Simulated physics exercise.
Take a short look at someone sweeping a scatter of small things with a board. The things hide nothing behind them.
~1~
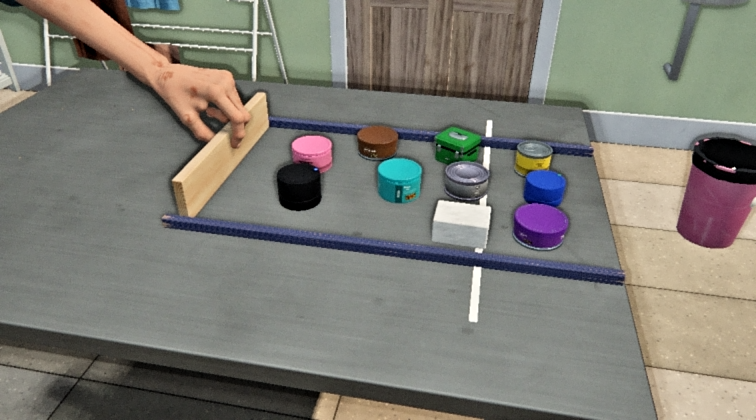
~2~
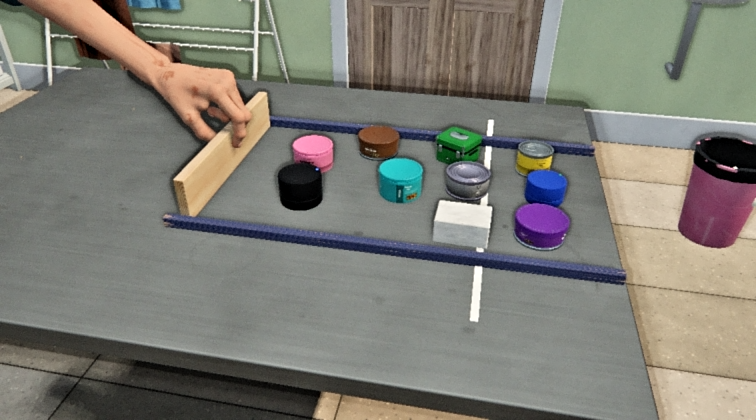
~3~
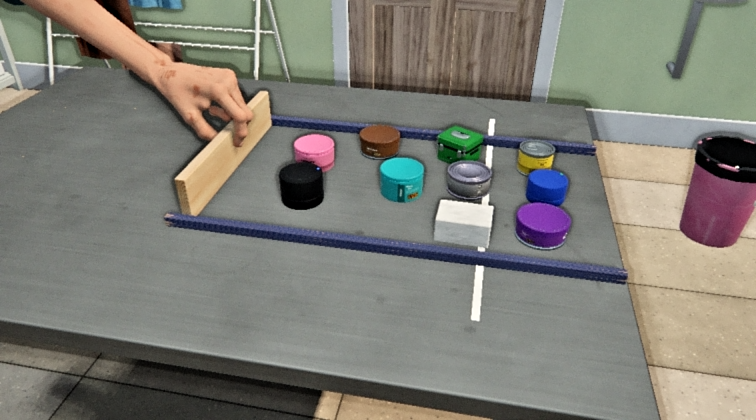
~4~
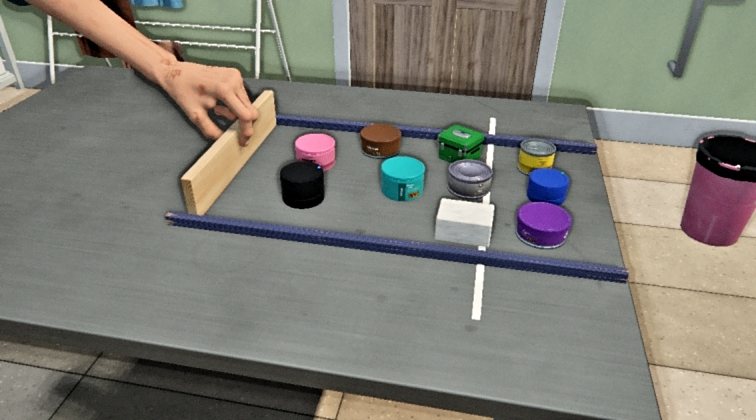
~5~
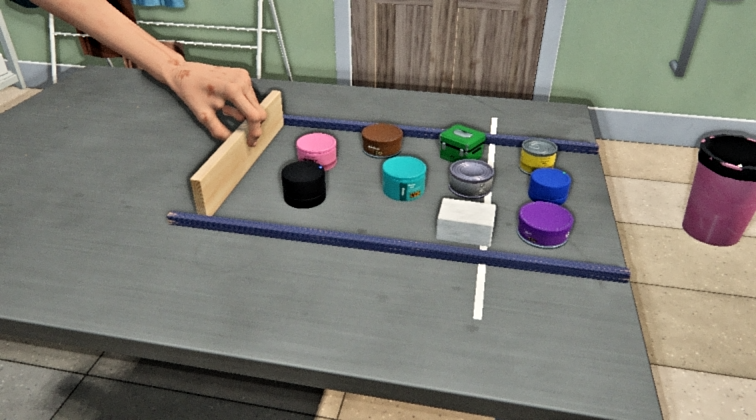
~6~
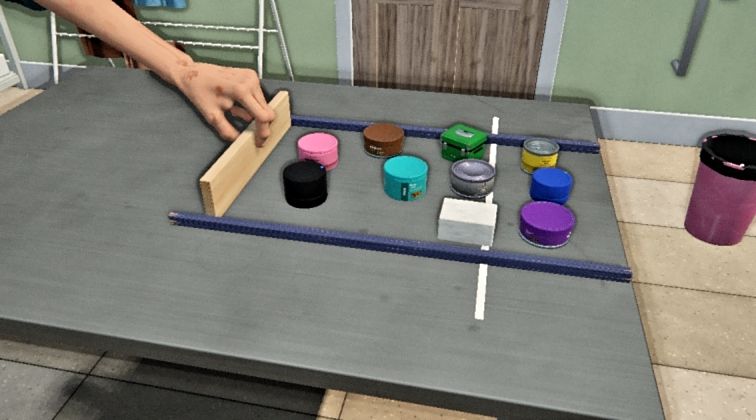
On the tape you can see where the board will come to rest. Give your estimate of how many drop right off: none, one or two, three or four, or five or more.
My estimate: None.
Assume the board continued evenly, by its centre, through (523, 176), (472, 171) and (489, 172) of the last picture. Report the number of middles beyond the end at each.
Respectively 1, 0 and 0.
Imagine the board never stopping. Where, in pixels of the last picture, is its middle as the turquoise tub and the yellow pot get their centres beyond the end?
About (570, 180), and about (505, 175) for the other.
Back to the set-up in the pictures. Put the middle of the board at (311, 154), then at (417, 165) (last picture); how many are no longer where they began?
It comes to 2 for the first spot, 7 for the other.
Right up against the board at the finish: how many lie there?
In total, 3.
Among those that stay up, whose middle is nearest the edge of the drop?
Result: The yellow pot.
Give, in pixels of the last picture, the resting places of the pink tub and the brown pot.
For the pink tub it's (512, 169), and for the brown pot it's (514, 151).
A little later, none off yet; blue lid at rest near (550, 187); purple pot at rest near (546, 224); yellow pot at rest near (539, 157).
Next, none off yet; blue lid moving near (557, 187); purple pot at rest near (548, 224); yellow pot moving near (547, 158).
When it is over, the number that fall off is zero.
